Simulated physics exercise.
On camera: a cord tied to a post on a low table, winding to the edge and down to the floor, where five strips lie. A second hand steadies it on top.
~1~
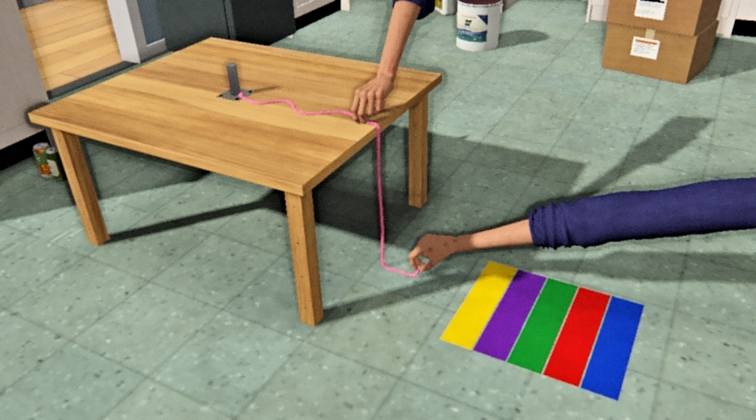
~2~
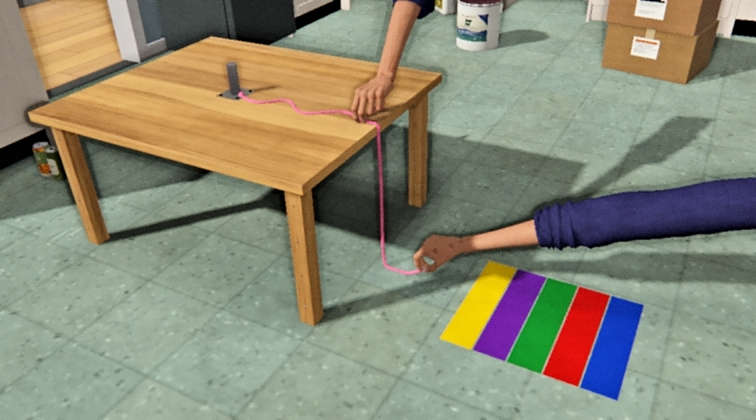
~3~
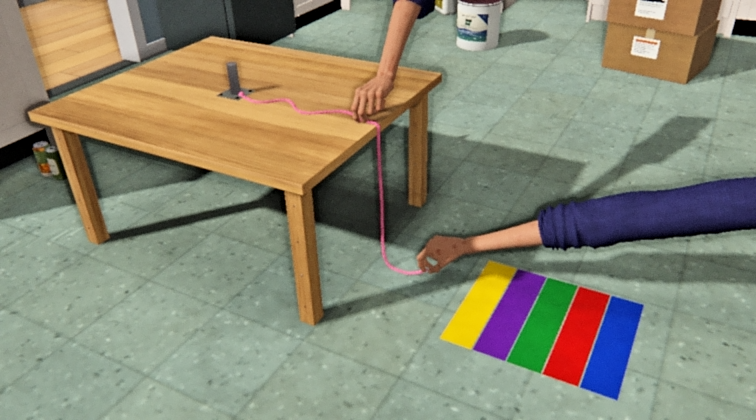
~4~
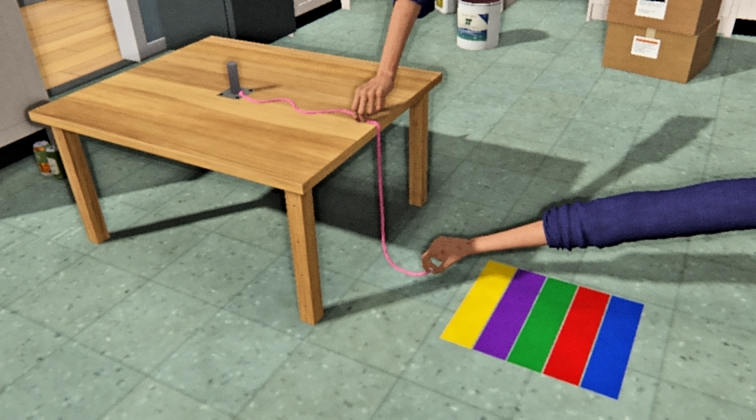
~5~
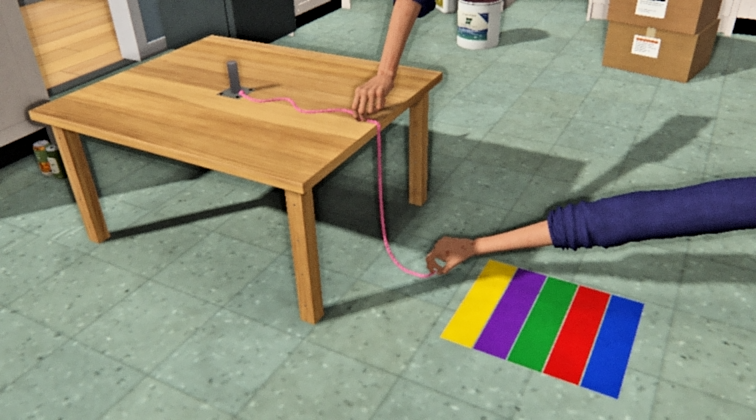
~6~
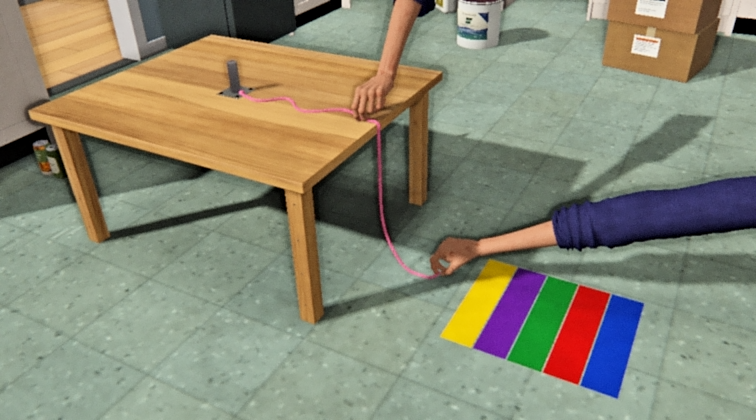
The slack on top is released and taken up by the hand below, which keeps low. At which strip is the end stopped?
The end stops over the green strip.
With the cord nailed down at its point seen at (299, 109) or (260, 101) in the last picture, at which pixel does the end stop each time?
The places are (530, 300) and (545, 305).
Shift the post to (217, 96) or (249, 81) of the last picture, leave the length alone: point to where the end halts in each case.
Near (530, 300) and (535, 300).
Early on, end near (482, 285); over yellow.
Midway, end near (523, 298); over purple.
At the end of the slack, end near (547, 305); over green. It gets as far as the green strip.
